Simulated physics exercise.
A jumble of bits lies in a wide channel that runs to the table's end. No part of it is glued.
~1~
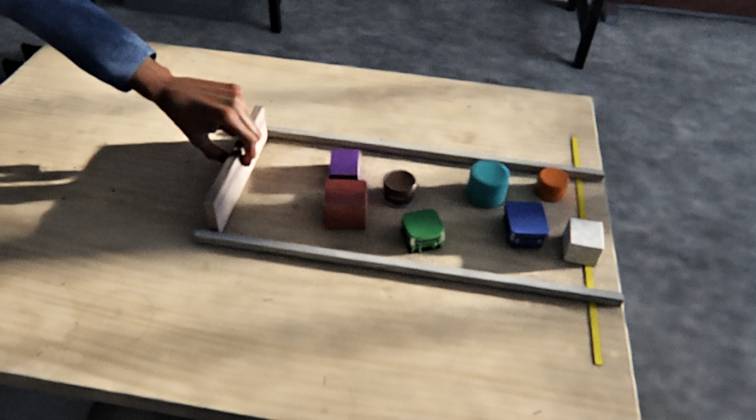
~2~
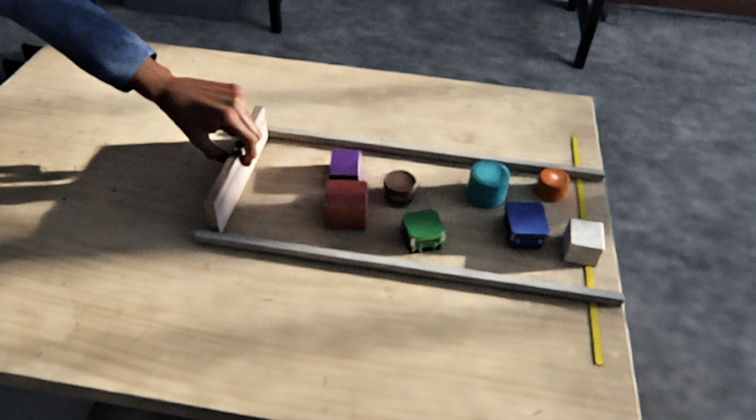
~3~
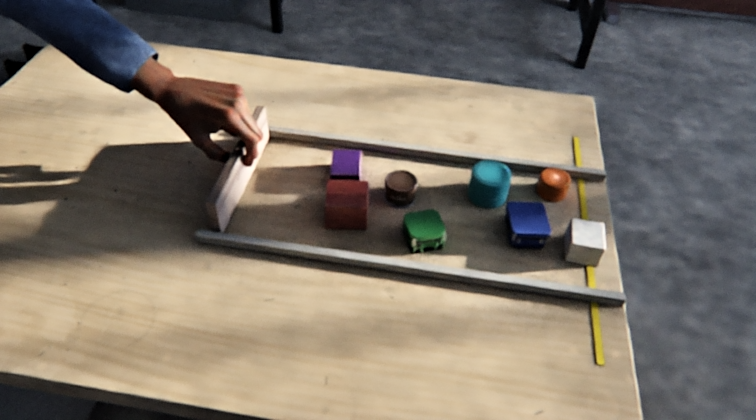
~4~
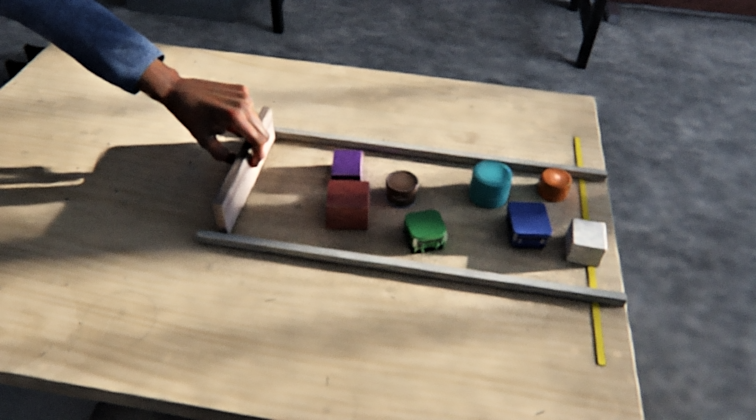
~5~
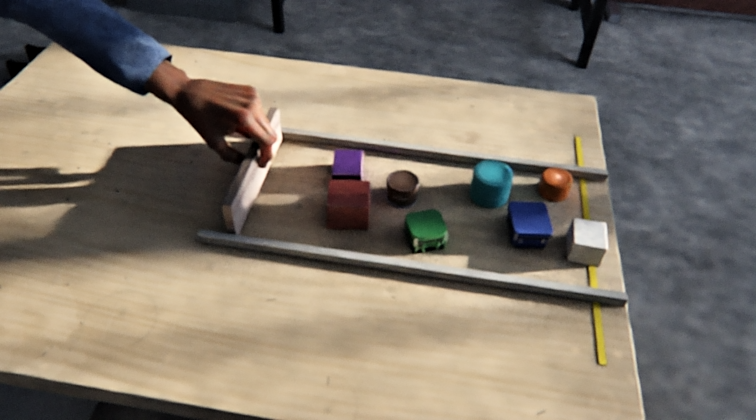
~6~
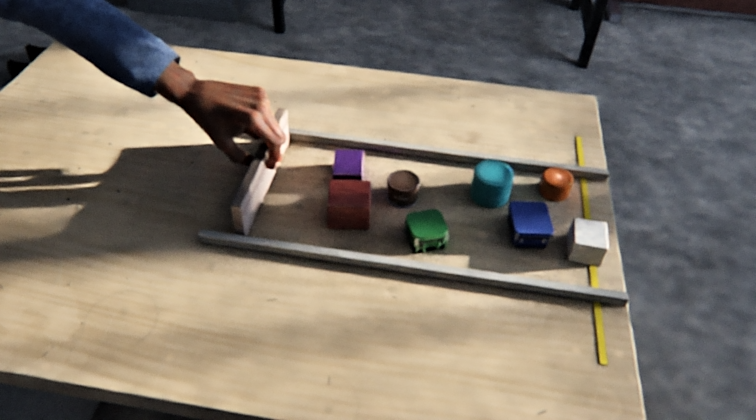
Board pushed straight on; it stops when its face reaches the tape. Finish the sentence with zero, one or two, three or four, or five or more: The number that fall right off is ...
The number that fall right off is five or more.
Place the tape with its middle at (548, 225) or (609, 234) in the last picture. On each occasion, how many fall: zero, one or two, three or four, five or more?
Taking the spots in order - three or four, then five or over.
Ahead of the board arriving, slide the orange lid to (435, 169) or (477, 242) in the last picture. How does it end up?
Well, the orange lid sits tight the first time and fails to stay the second time.
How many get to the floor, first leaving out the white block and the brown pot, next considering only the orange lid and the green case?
Count of fallen: 3 / 4.
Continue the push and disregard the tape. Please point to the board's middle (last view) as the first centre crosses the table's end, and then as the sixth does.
At (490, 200) for the first, at (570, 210) for the sixth.
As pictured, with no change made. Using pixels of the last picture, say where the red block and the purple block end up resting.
Reading them off: First (619, 245); then (605, 205).
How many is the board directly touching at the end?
The count in contact is 2.
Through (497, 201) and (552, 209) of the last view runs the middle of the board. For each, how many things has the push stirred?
It comes to 8 for the first spot, 8 for the other.
Soon after, none off yet; white block at rest near (587, 242); orange lid at rest near (556, 184); blue case at rest near (529, 225).
Then, none off yet; white block moved about its own width near (620, 248); orange lid moved a little near (571, 185); blue case moved about its own width near (577, 230).
At rest, the number that fall off is five or more; fallen, brown pot, green case, turquoise lid, blue case, orange lid and white block.
